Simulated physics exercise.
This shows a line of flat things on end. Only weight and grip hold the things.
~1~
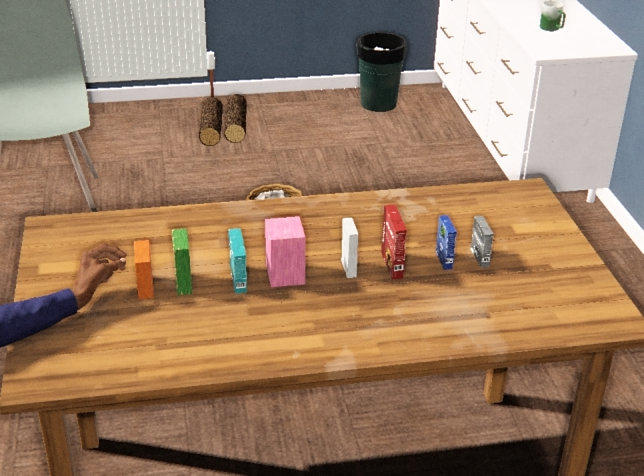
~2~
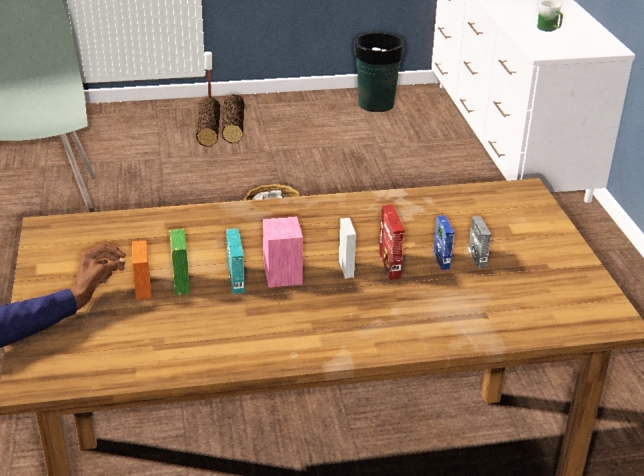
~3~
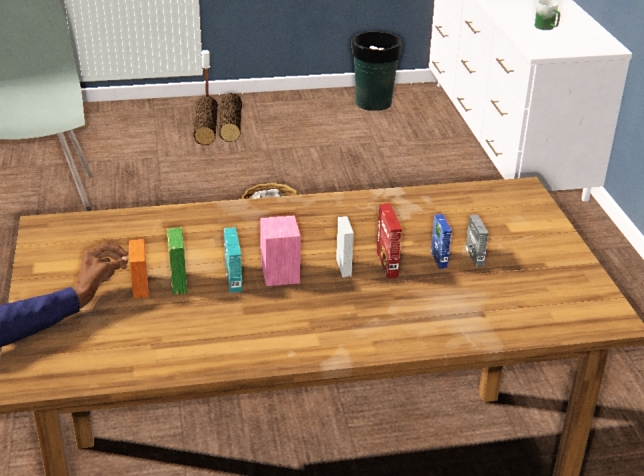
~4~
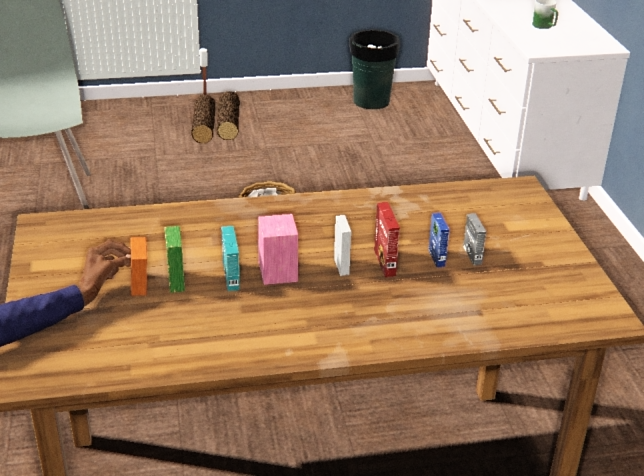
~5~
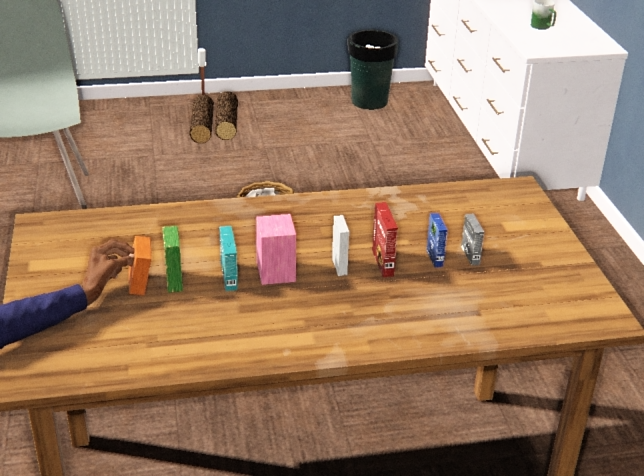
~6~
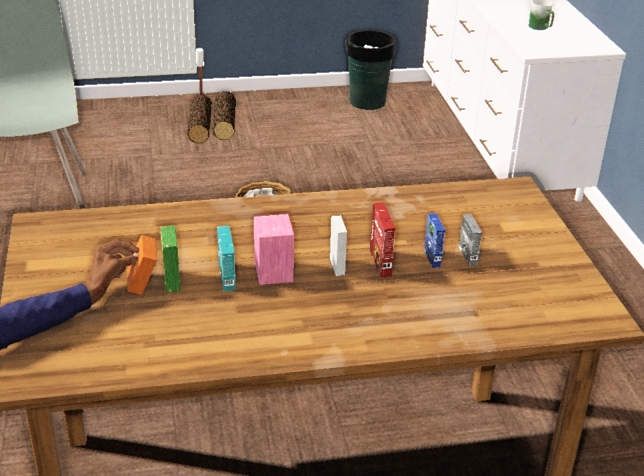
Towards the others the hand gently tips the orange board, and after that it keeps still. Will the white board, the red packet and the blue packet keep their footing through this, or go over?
My prediction: The white board does not fall; the red packet does not fall; the blue packet does not fall.
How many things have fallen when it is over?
Total: 2.
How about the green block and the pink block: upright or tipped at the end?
Result - green block down, pink block up.
Then, 0.30 s later than the last frame, orange board 48° over; green block tilted by 21°.
Then, 0.50 s later than the last frame, orange board 68° over; green block tilted by 72°; turquoise packet tilted by 28°.
Then, 1.00 s later than the last frame, orange board 70° over; green block on its side; turquoise packet tilted by 10°.
When it is over, lying over on the table, green block; the other 5 as before. End places, in pixels of the last picture, white board near (338, 246), red packet near (382, 240).
